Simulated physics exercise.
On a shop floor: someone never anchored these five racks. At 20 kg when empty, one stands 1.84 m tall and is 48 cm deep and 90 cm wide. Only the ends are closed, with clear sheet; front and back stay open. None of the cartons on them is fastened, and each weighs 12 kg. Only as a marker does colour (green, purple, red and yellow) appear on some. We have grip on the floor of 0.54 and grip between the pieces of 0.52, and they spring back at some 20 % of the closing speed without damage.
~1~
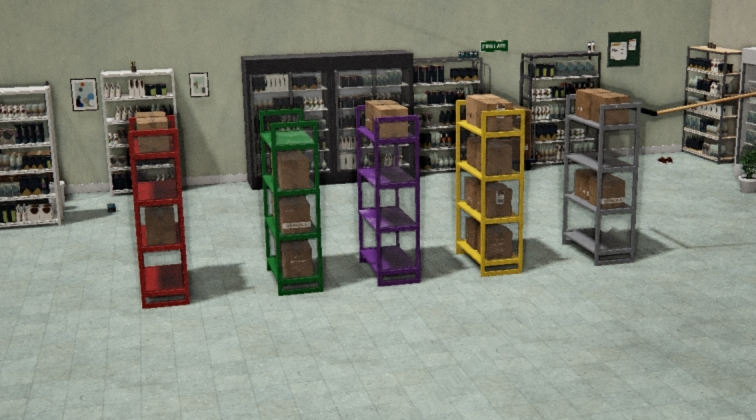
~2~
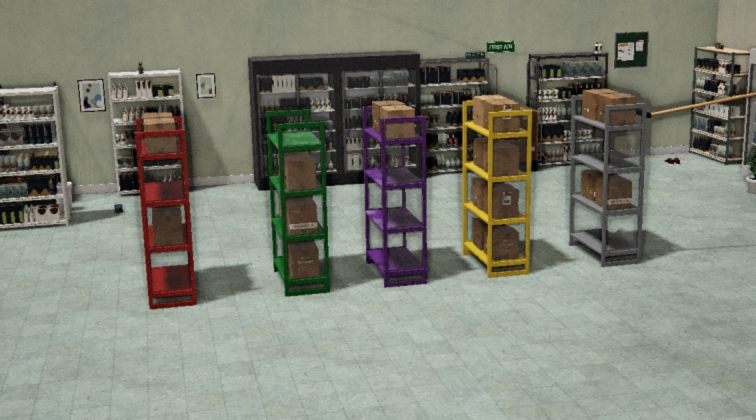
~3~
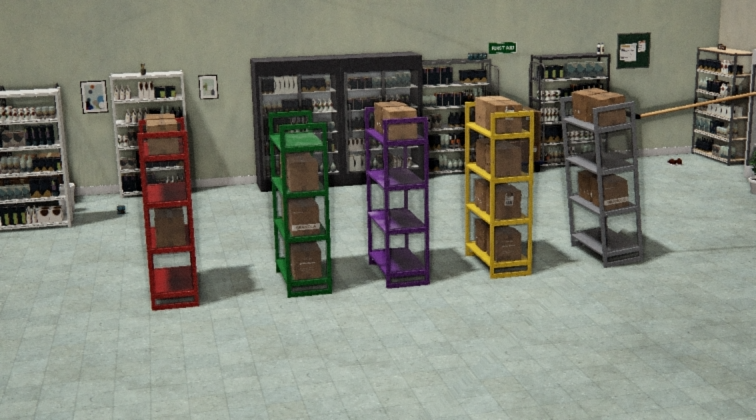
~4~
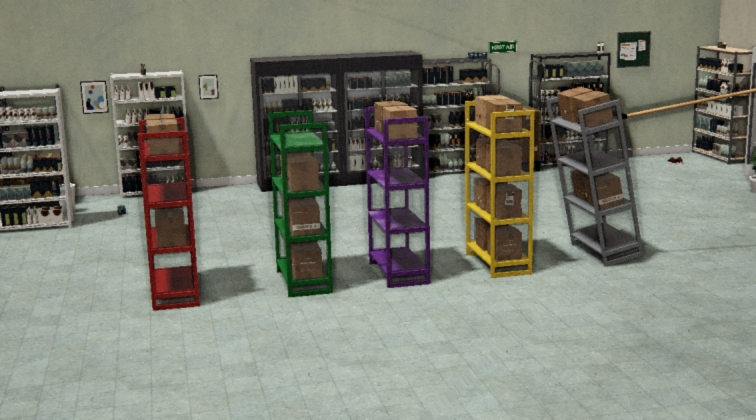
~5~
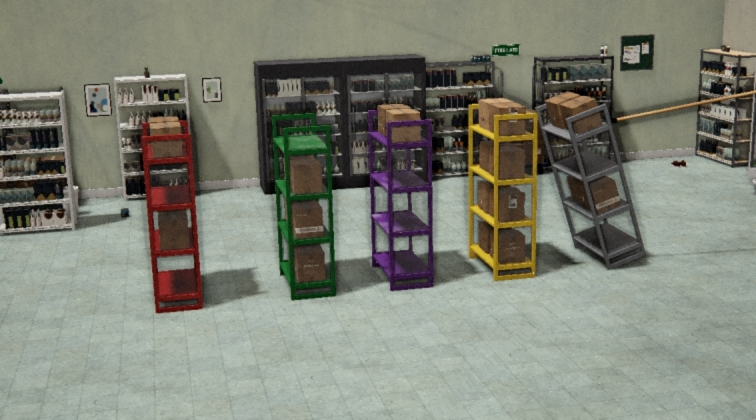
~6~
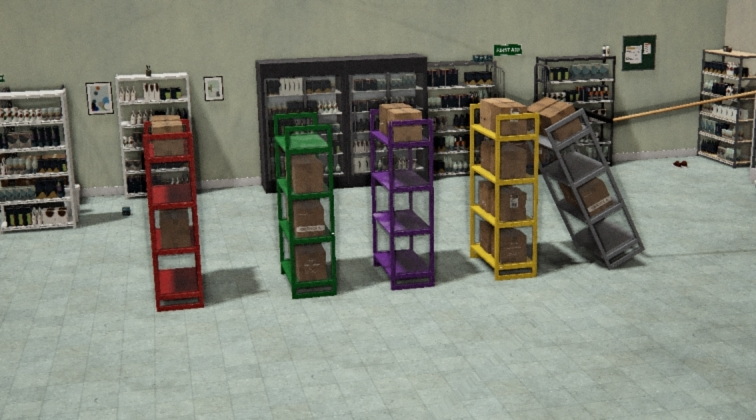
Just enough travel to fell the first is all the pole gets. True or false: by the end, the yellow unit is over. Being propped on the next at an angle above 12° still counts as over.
False; the yellow unit holds its place.
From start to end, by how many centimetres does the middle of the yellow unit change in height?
About 0 cm lower.
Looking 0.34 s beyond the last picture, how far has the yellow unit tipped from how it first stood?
I'd estimate close to 5°.
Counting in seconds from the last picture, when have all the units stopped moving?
Rest time: Around 3.0 s.
Then, 0.34 s on from the sixth picture, 2 cartons spilt or dropped; none of the 4 other units over; yellow unit unmoved.
Then, 1.36 s on from the sixth picture, 4 cartons spilt or dropped; none of the 4 other units over; yellow unit unmoved.
Finally, 2 cartons spilt or dropped; none of the 4 other units over; yellow unit unmoved; green unit unmoved; red unit unmoved. Four left standing. Seen by the last camera, middles, yellow unit near (503, 189), green unit near (305, 204).
